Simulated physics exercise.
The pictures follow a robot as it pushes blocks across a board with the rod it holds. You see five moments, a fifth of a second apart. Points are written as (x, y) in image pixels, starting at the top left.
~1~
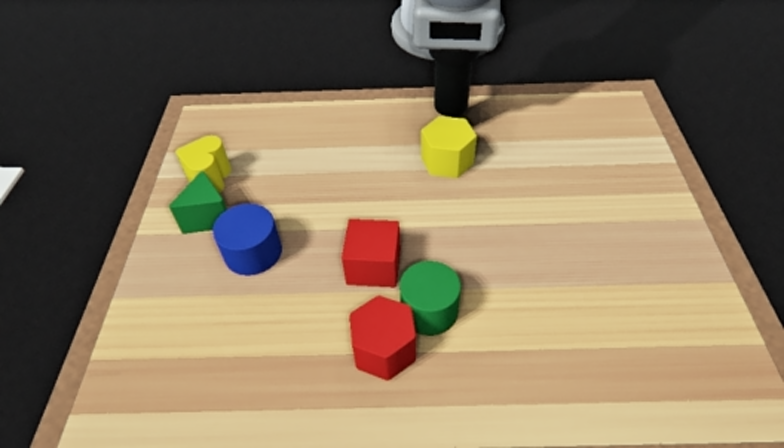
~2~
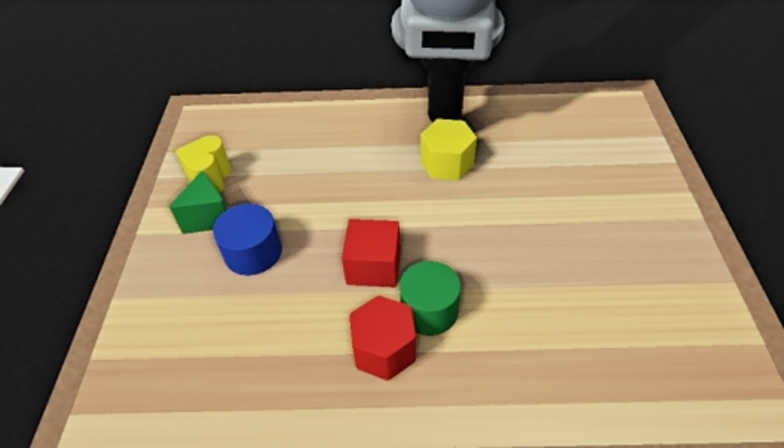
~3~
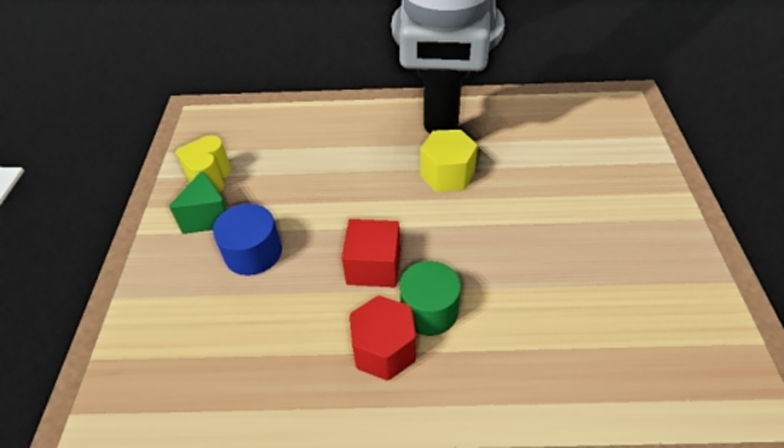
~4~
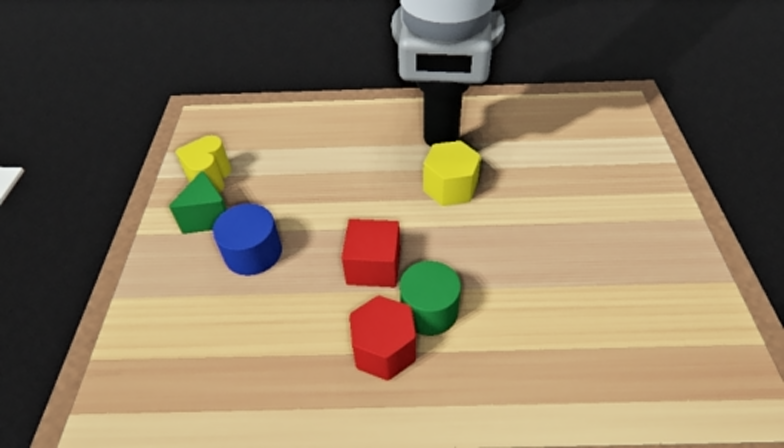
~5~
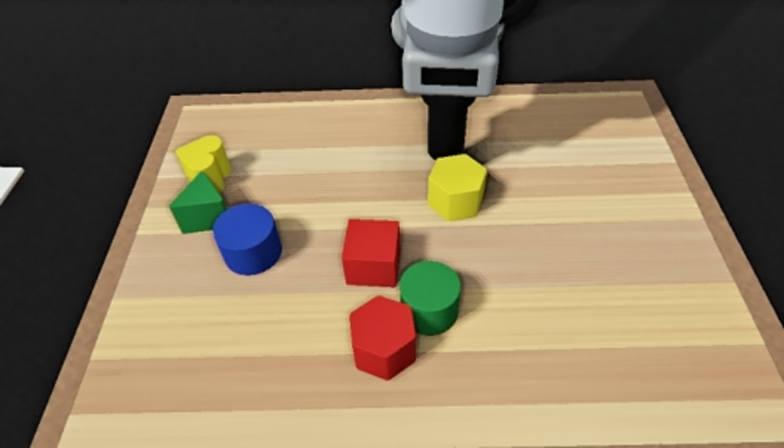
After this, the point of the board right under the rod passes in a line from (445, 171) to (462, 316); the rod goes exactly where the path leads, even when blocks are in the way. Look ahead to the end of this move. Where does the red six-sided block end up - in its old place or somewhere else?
At the end of the path, it will have moved.
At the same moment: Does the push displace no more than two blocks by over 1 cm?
Answer: No.
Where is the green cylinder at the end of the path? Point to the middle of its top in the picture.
Close to (420, 317).
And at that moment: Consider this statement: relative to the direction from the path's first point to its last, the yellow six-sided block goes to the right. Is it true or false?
That statement is not accurate.
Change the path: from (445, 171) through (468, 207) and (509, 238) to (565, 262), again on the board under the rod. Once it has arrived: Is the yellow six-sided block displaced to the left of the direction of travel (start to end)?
I'd say no.
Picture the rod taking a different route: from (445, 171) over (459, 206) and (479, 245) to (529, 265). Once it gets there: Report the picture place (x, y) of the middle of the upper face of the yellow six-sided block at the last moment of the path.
I'd say the yellow six-sided block ends with its top centre at (509, 275).
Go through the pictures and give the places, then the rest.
Rod tip (451, 108); block tops, red four-sided block (371, 239); red six-sided block (382, 325); green cylinder (430, 284); yellow six-sided block (449, 132), in the first frame.
Rod (445, 117); yellow six-sided block (449, 135), in the second frame.
Rod (441, 127); yellow six-sided block (449, 146), in the third frame.
Rod (441, 139); yellow six-sided block (452, 159), in the fourth frame.
Rod (446, 152); red four-sided block (371, 239); red six-sided block (382, 325); green cylinder (430, 284); yellow six-sided block (458, 173), in the fifth frame.
What follows on the original path. One third of the way, rod (450, 195); yellow six-sided block (473, 218), turned 20° anticlockwise.
Two thirds of the way, rod (456, 243); yellow six-sided block (496, 265), turned 45° anticlockwise.
At the end, rod (464, 299); red four-sided block in place; red six-sided block (357, 342); green cylinder (420, 317); yellow six-sided block (520, 293), turned 75° anticlockwise.
